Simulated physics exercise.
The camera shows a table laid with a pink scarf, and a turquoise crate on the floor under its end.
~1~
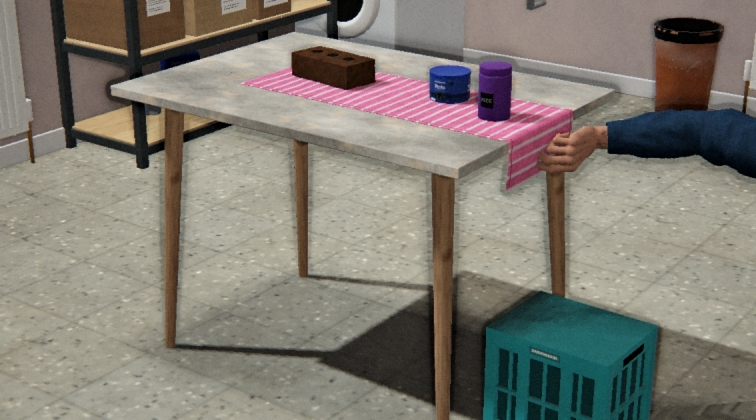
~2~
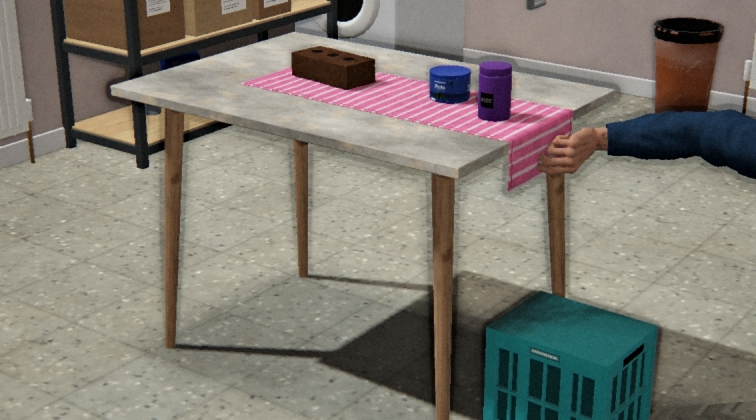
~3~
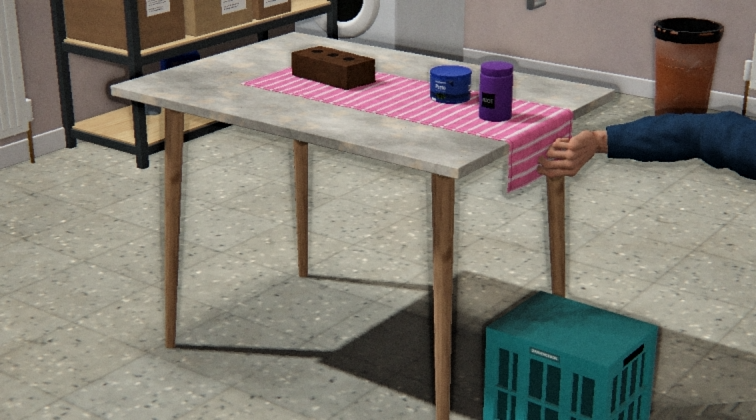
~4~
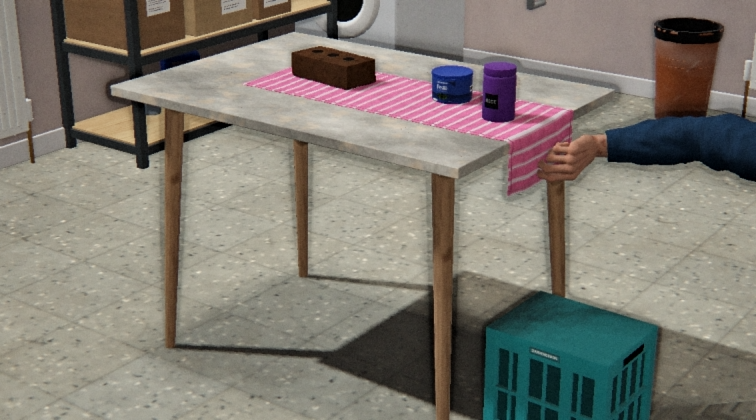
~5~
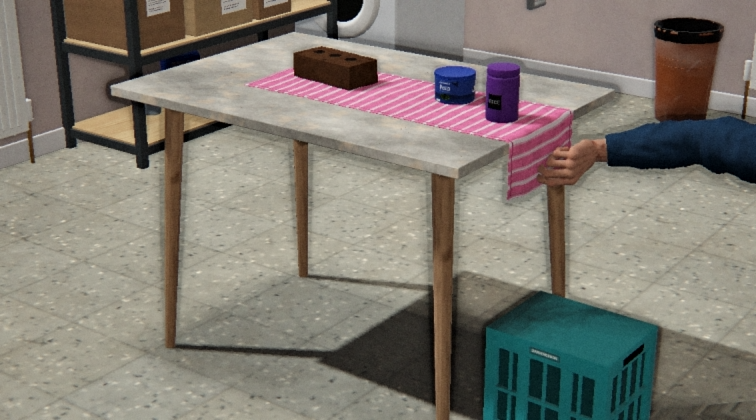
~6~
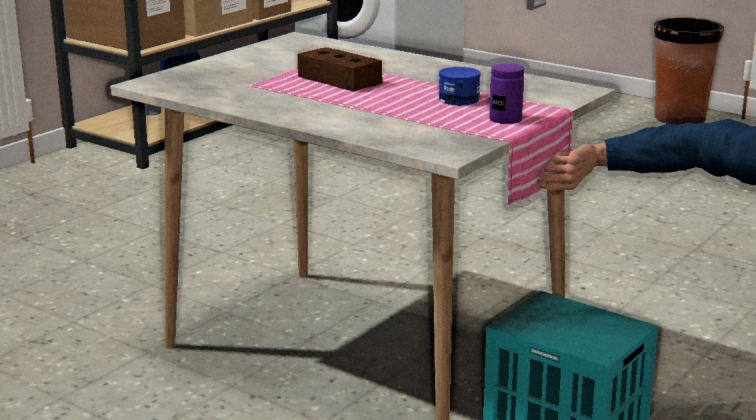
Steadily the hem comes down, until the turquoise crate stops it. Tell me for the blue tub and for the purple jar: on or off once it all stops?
Blue tub: Off, purple jar: Off.
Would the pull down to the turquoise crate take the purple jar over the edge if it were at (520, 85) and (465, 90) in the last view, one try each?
The first case sees it leave the top; the second case sees it leave the top.
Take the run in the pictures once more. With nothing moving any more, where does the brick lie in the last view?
Somewhere close to pixel (446, 91) in the last view.
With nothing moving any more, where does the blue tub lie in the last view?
You'll find its middle at pixel (581, 269).
Then, 0.54 s after the last picture, hem going down; tub carried along near (499, 94); jar tipping at the edge near (560, 116).
Then, 1.30 s after the last picture, hem going down; tub carried along near (548, 103); jar down below near (588, 293).
At rest, hem on the crate; tub down below near (581, 269); jar down below near (589, 293). The blue tub is carried off the end and the purple jar falls off.
